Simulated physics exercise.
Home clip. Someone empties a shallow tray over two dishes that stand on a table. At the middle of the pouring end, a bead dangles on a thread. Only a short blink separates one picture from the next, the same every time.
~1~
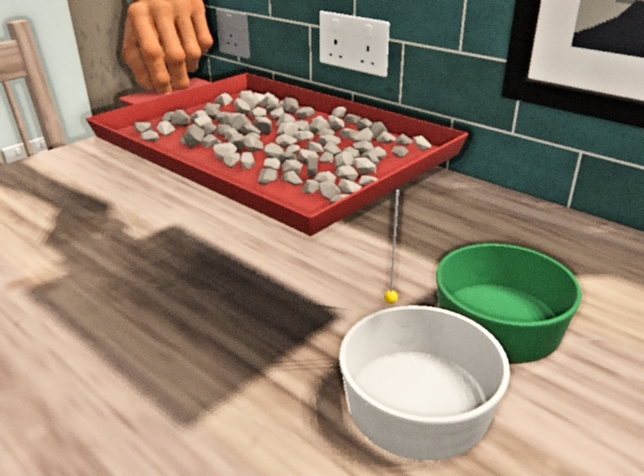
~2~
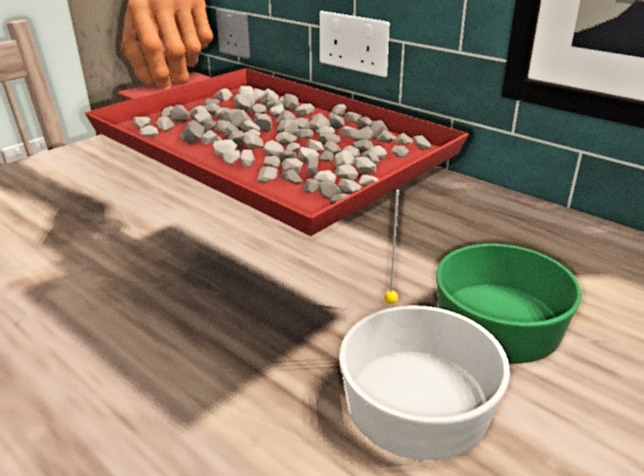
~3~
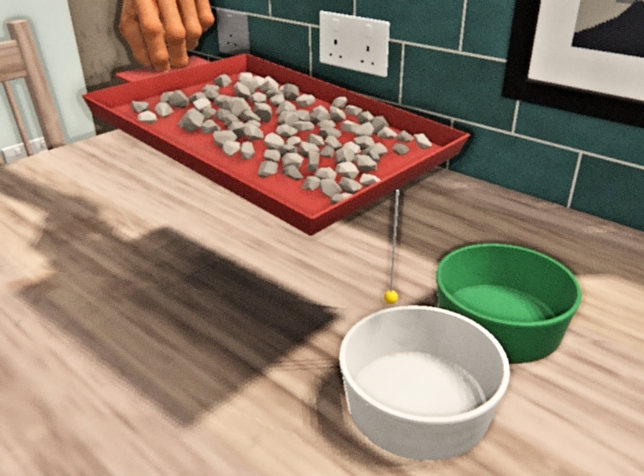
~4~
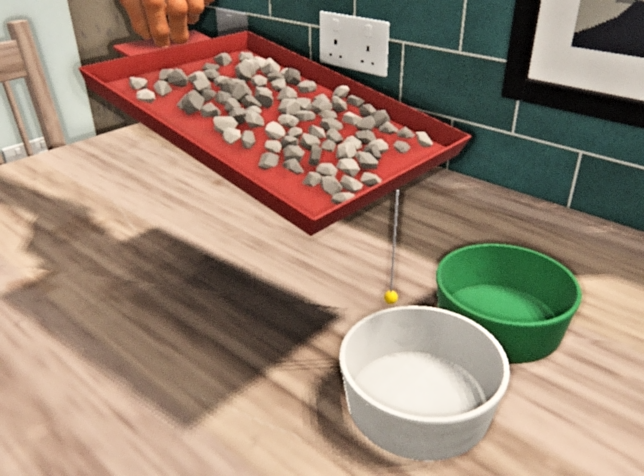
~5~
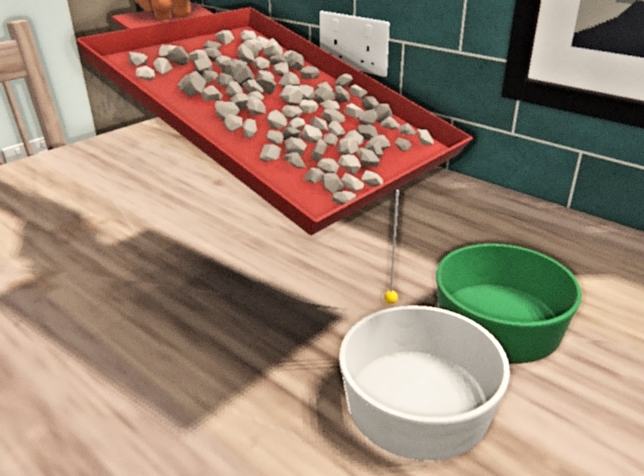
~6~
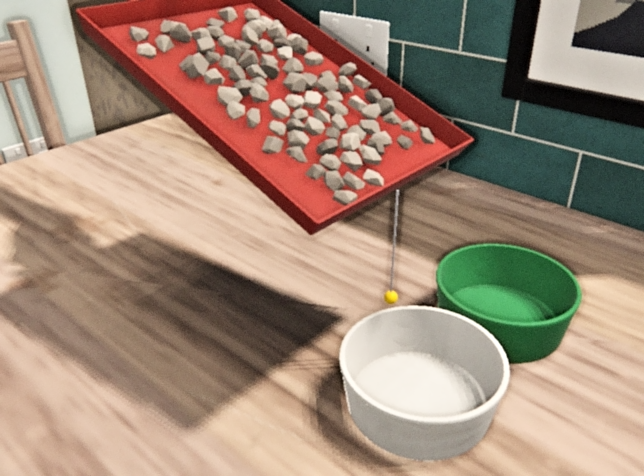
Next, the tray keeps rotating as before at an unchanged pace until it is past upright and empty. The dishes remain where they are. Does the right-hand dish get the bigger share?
The greater part will fall into the left dish.
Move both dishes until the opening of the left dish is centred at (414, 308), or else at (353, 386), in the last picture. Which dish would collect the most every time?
For the first place, the dish on the left side; for the second, the dish on the right side.
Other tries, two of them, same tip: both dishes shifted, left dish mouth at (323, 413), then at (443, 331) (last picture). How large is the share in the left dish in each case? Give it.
You'd get 20 in a hundred the first time and 70 in a hundred the second.
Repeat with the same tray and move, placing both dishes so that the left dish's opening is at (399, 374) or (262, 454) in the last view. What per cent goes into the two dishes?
Close to 90 per cent, followed by close to 40 per cent.
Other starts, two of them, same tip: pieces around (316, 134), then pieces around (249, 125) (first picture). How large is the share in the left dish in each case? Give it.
It would be about 60 per cent for the first and about 60 per cent for the second.
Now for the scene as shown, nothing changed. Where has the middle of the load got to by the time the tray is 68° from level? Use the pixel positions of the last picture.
I'd mark the middle close to (414, 162).
Shortly afterwards, tray tipped steeply; the bulk on the tray; near a quarter in the air.
Next, tray tipped past a quarter turn; a little on the tray; near a third in the left dish; near a quarter in the right dish; near a quarter outside both; near a quarter in the air.
Some moments later, tray tipped past a quarter turn; near half in the left dish; near a quarter in the right dish; near a quarter outside both.
In the end, tray tipped past a quarter turn; near half in the left dish; near a quarter in the right dish; near a quarter outside both.
